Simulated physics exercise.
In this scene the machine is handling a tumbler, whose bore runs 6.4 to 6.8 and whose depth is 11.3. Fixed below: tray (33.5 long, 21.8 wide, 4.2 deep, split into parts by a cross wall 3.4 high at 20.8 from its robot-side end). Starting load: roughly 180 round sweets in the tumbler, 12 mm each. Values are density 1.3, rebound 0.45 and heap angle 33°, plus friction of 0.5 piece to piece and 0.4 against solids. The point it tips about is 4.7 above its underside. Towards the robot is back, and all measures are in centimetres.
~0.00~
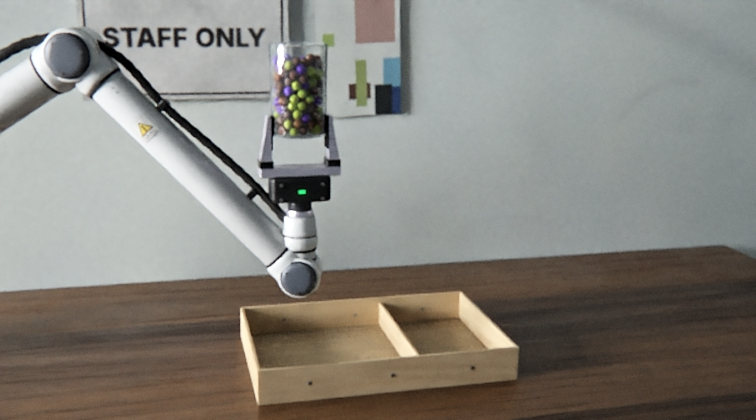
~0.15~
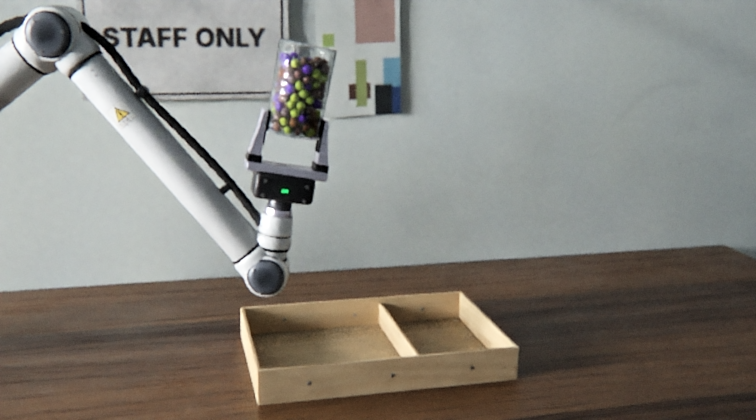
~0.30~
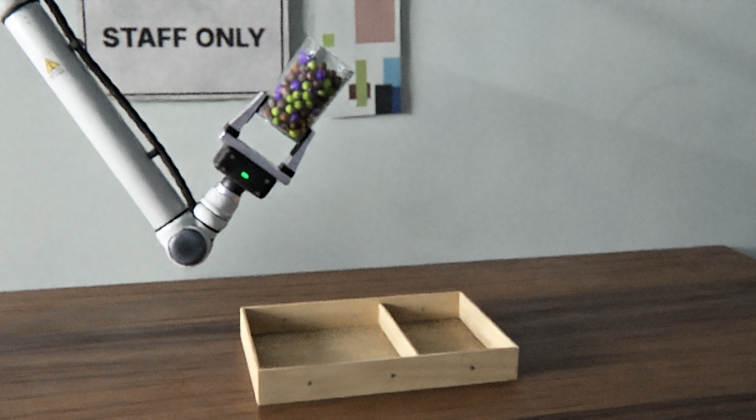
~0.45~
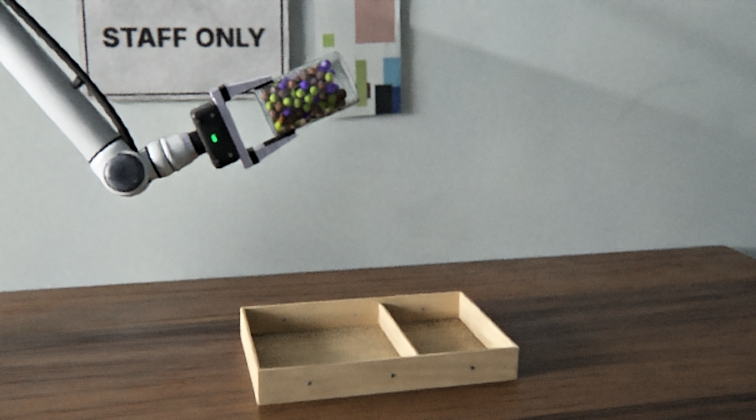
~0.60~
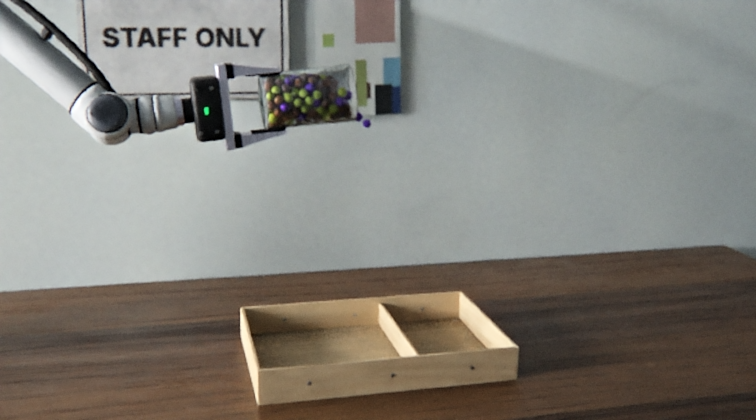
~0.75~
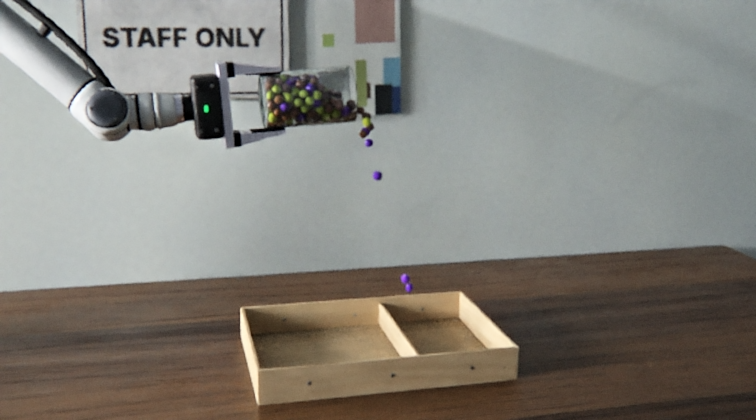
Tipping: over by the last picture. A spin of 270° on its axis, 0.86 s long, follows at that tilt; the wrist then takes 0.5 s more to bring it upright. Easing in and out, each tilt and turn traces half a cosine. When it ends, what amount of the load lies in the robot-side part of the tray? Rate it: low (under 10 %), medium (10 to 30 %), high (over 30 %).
Rating: Medium.
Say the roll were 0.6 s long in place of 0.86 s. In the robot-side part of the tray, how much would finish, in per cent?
Expected share: Some 10 %.
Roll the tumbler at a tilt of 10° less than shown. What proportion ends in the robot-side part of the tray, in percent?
I'd put it at close to 10 per cent.
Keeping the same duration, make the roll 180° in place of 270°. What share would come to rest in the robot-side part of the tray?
I'd put it at about 15 %.
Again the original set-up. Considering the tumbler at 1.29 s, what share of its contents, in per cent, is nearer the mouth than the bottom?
I'd say about 40 %, give or take.
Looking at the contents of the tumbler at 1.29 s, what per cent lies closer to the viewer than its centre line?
Close to 45 % of them.
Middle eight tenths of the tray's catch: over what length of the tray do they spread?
That stretch is roughly 22 cm long.
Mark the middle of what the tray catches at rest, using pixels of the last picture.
Roughly at pixel (384, 351).
After 1.29 s, tipped 86°, highest piece 39 above the table; 155 in the tumbler, 10 in the robot-side part, 6 in the far-side part, 9 in flight or on a rim.
After 1.84 s, tipped 49°, highest piece 39 above the table; 131 in the tumbler, 27 in the robot-side part, 17 in the far-side part, 5 in flight or on a rim.
After 2.31 s, upright, highest piece 42 above the table; 131 in the tumbler, 29 in the robot-side part, 20 in the far-side part.
After 3.01 s, upright, highest piece 42 above the table; 131 in the tumbler, 29 in the robot-side part, 20 in the far-side part.
In the end, 131 in the tumbler, 29 in the robot-side part, 20 in the far-side part. That is 16 % in the robot-side part of the tray.
